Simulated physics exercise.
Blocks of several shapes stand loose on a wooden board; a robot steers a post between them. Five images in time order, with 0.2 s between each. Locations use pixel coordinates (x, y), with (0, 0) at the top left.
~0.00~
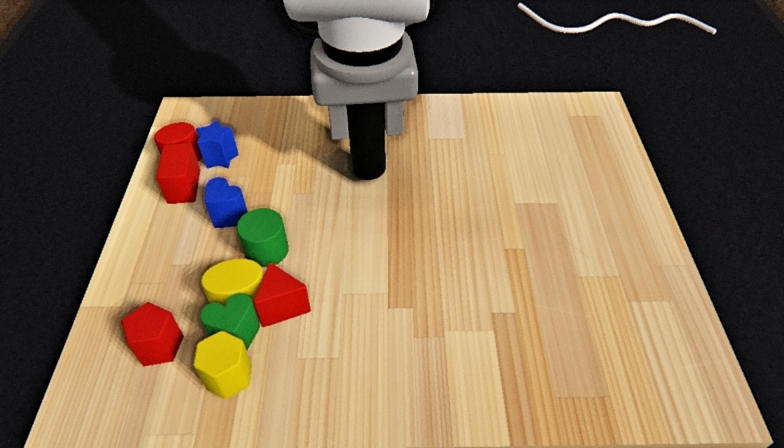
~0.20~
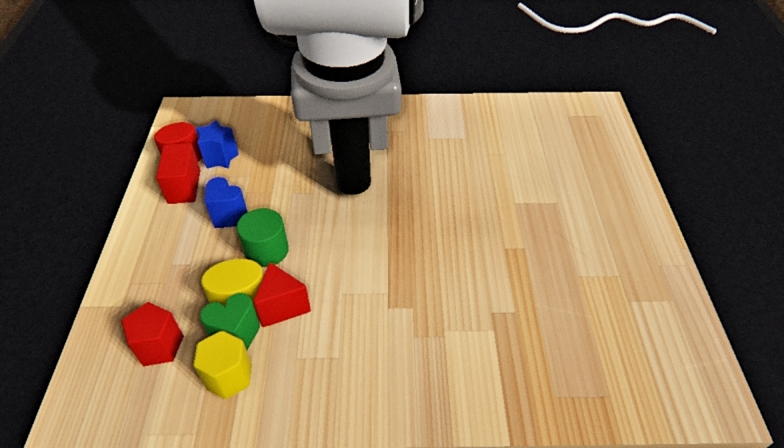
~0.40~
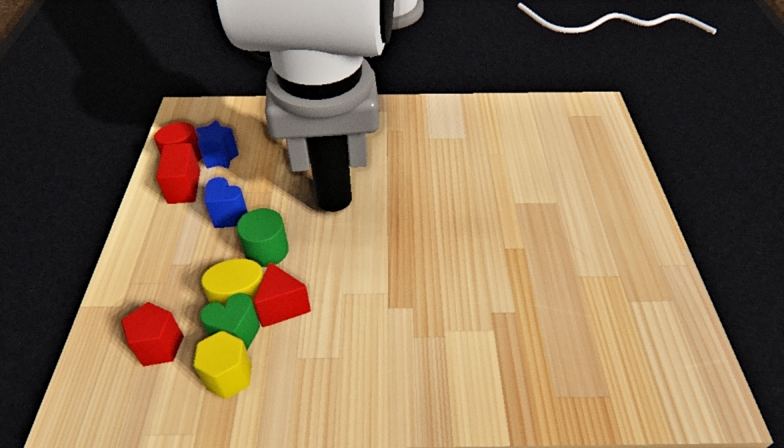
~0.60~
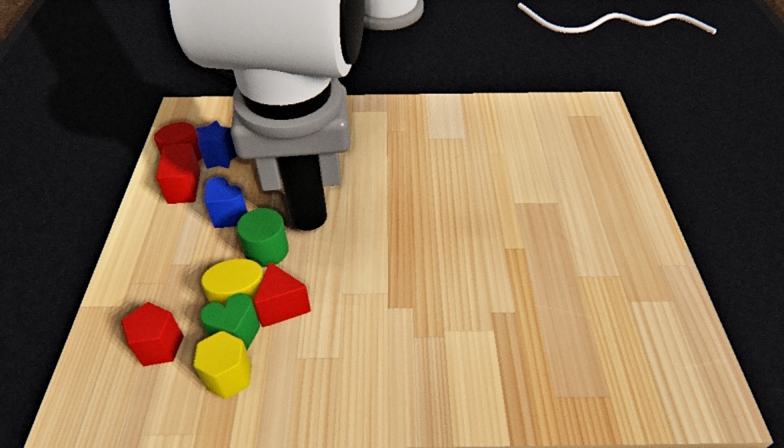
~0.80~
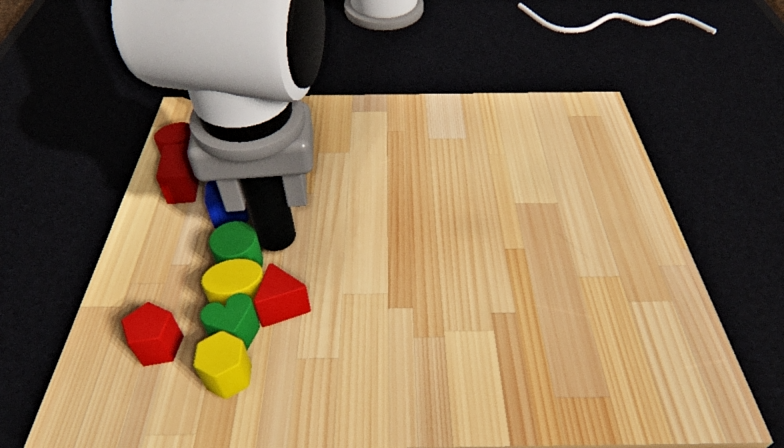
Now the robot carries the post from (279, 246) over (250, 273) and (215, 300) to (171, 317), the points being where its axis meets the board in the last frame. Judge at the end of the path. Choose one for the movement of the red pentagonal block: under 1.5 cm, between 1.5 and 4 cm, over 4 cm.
Within 1.5 cm.
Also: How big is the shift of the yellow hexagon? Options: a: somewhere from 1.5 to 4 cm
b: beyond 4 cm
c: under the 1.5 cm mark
a: Somewhere from 1.5 to 4 cm.
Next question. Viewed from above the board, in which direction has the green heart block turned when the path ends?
It makes a counterclockwise turn.
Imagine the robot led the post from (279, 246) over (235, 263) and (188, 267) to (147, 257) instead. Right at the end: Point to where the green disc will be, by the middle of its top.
Roughly at (136, 273).
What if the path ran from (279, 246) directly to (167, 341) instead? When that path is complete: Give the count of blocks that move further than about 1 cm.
Most likely three or more.
What follows on the original path. One third of the way, post at (246, 265); yellow hexagon at (217, 357); green heart block at (226, 316); yellow elliptical block at (226, 283); green disc at (195, 253).
Two thirds of the way, post at (211, 291); yellow hexagon at (215, 378), turned 25° clockwise; green heart block at (228, 337), turned 25° anticlockwise; yellow elliptical block at (203, 314), turned 40° anticlockwise; green disc at (167, 260).
At the end, post at (166, 308); red pentagonal block at (137, 329), turned 20° anticlockwise; yellow hexagon at (215, 378), turned 25° clockwise; green heart block at (228, 338), turned 25° anticlockwise; yellow elliptical block at (201, 316), turned 45° anticlockwise; green disc at (145, 260).
